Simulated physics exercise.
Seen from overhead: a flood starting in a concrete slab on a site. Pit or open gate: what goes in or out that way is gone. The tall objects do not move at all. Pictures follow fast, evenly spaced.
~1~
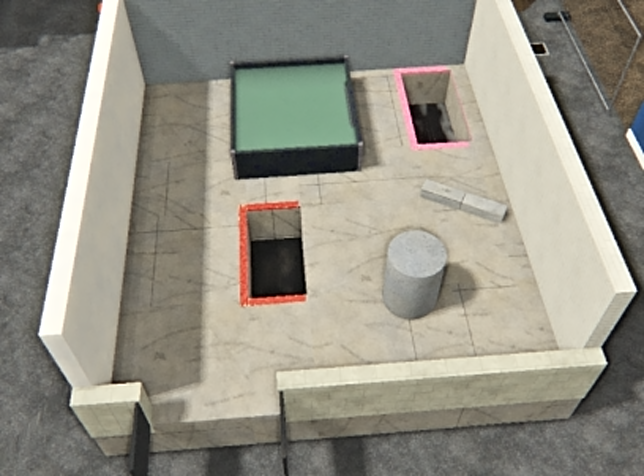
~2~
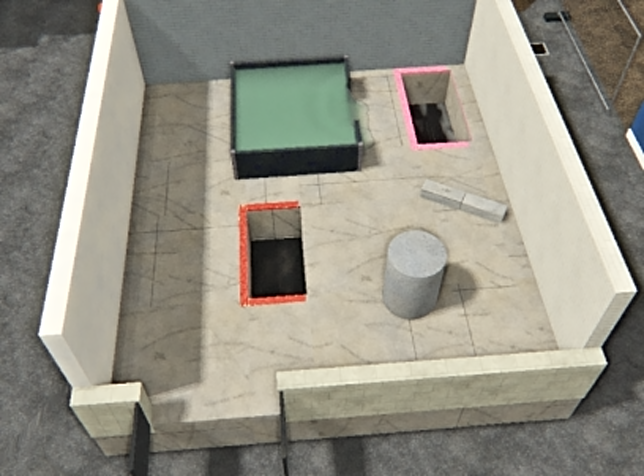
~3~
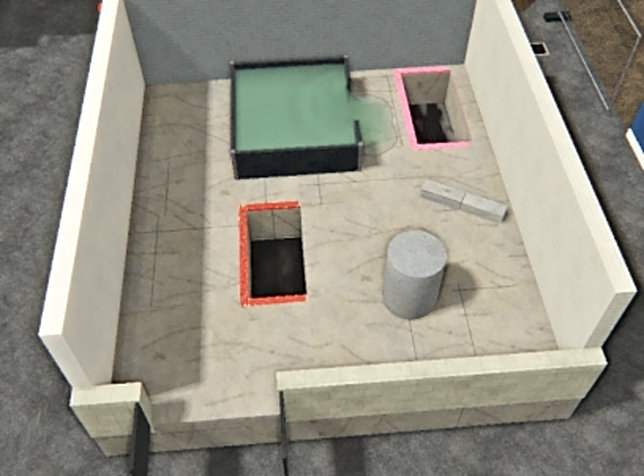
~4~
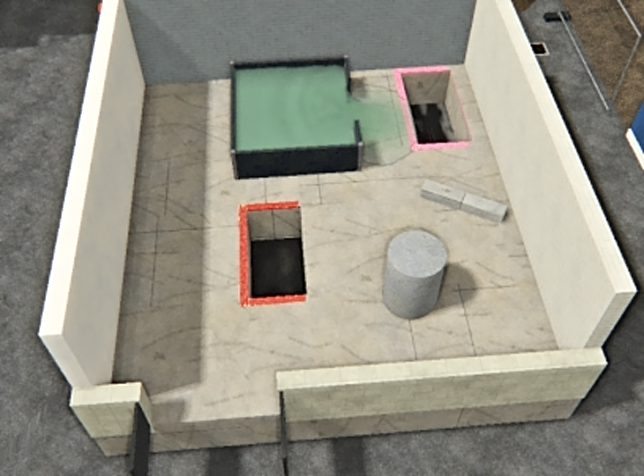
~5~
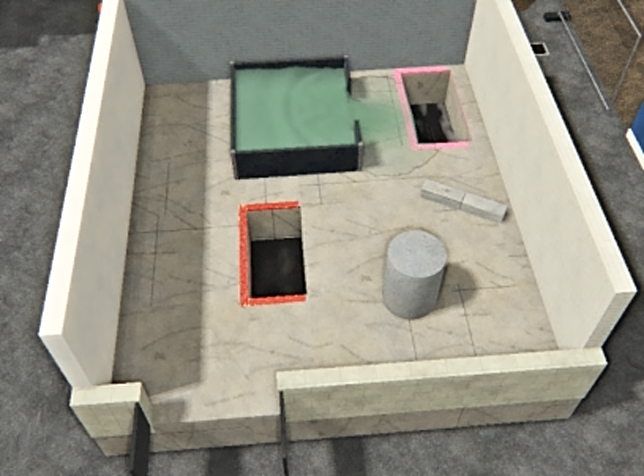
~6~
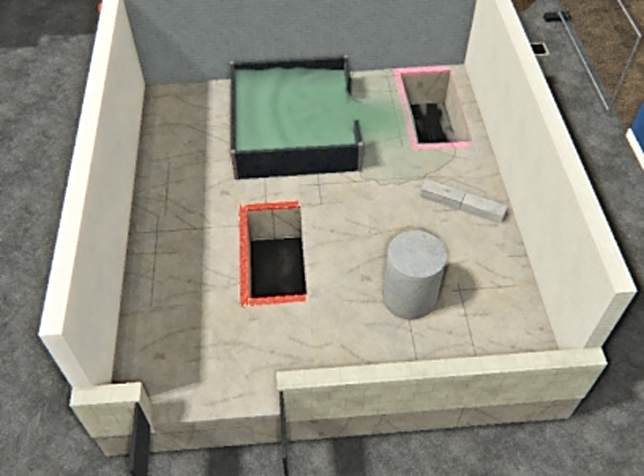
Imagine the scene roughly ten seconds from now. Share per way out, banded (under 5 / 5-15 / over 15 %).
Banded: Gate under 5 %, red pit under 5 %, pink pit over 15 %.
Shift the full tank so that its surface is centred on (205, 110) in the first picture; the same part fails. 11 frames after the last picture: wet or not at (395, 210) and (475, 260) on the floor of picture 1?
Result, in sequence: Waterlogged; unreached.
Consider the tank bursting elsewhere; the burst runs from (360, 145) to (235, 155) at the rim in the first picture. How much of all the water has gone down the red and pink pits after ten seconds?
The red pit gets 55 per cent and the pink pit 0 per cent.
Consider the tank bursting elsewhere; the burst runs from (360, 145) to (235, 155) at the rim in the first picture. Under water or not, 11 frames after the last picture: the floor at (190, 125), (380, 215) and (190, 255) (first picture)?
Note, points one to three: Unreached / reached and soaked / reached and soaked.
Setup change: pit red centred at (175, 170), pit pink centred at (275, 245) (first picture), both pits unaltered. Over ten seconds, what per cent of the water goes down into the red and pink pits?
Of everything, red catches 6 per cent while pink catches 12 per cent.
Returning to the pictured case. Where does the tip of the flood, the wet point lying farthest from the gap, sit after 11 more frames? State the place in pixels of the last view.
Near (518, 249).
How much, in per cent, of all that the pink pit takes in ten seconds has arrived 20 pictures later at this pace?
55 %.
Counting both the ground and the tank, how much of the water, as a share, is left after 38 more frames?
Estimate: Close to 46 %.
A moment on, water covers 10 % of the floor; the gate 0 %, the red pit 0 %, the pink pit 13 %.
Next, water covers 15 % of the floor; the gate 0 %, the red pit 0 %, the pink pit 25 %.
Then, water covers 15 % of the floor; the gate 0 %, the red pit 0 %, the pink pit 38 %.
Later, water covers 20 % of the floor; the gate 0 %, the red pit 0 %, the pink pit 55 %.
In the end, water covers 15 % of the floor; the gate 0 %, the red pit 1 %, the pink pit 68 %.
